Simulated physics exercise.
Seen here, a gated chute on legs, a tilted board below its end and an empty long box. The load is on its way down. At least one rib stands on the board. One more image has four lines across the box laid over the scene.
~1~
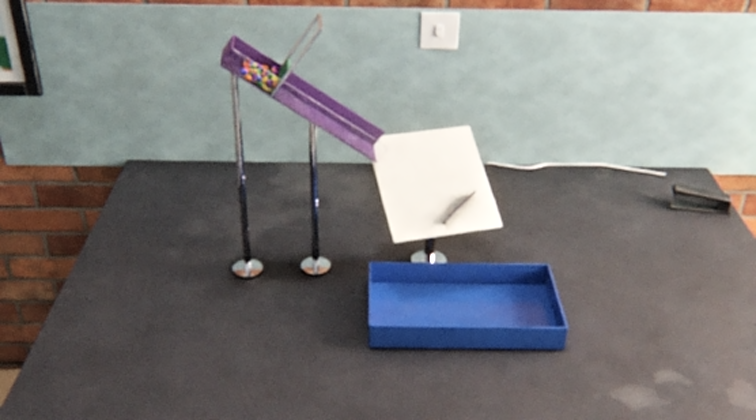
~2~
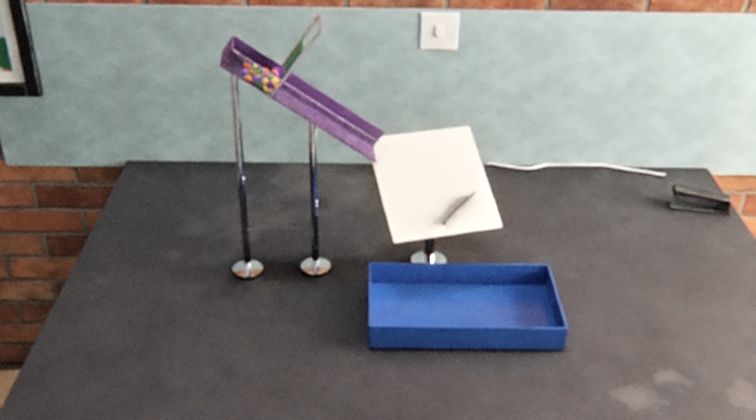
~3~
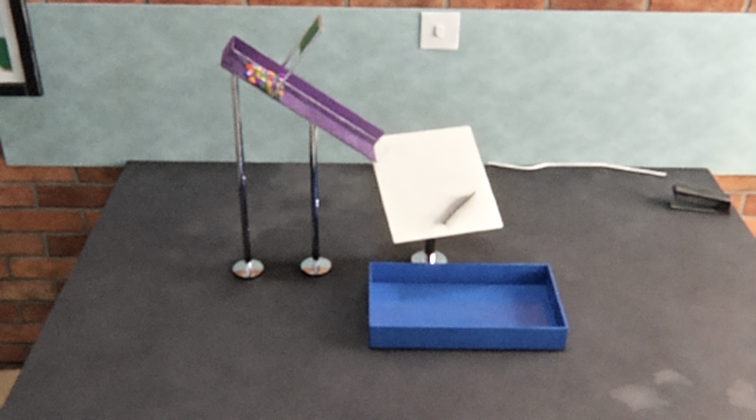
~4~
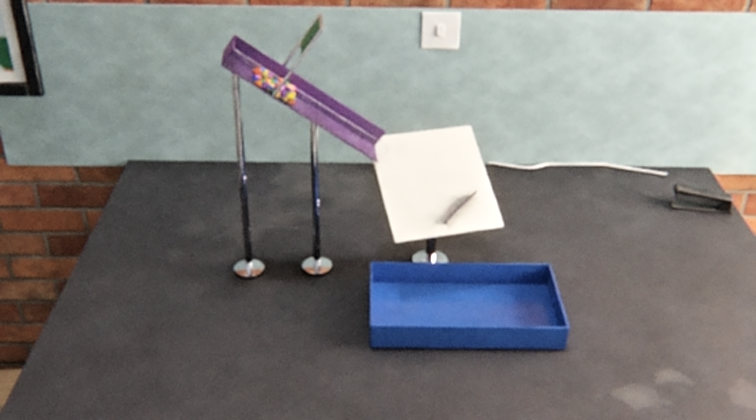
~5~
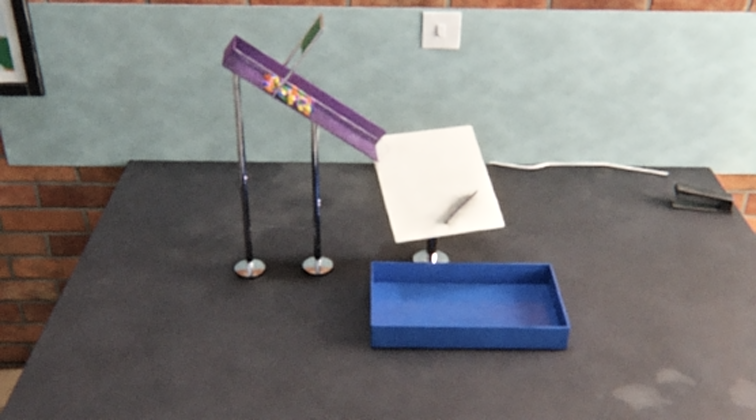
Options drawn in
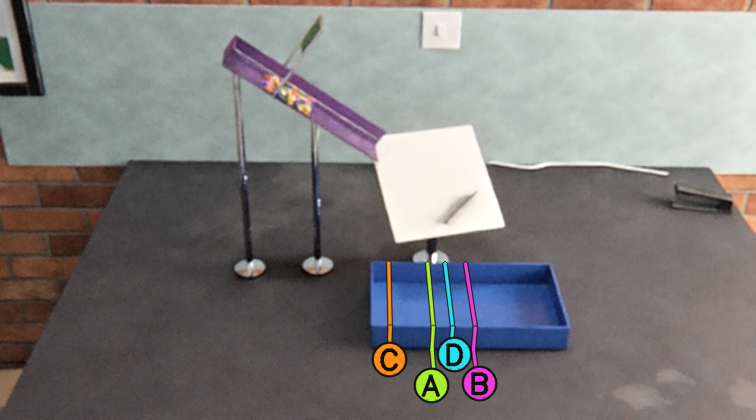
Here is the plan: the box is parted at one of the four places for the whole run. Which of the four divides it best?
It is D.
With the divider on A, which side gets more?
More lands on the right.
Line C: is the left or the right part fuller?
The right side.
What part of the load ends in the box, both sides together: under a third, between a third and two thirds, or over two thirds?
Between a third and two thirds.
On the marked copy, line A crosses the front rim at (433, 326); line B crosses the front rim at (475, 326); line C crosses the front rim at (390, 326); line D crosses the front rim at (452, 326).
For line A, of what is caught, a stray few on the left of the divider, nearly all on the right.
For line B, of what is caught, most on the left of the divider, about a quarter on the right.
For line C, of what is caught, none on the left of the divider, all on the right.
For line D, of what is caught, about two thirds on the left of the divider, about a third on the right.
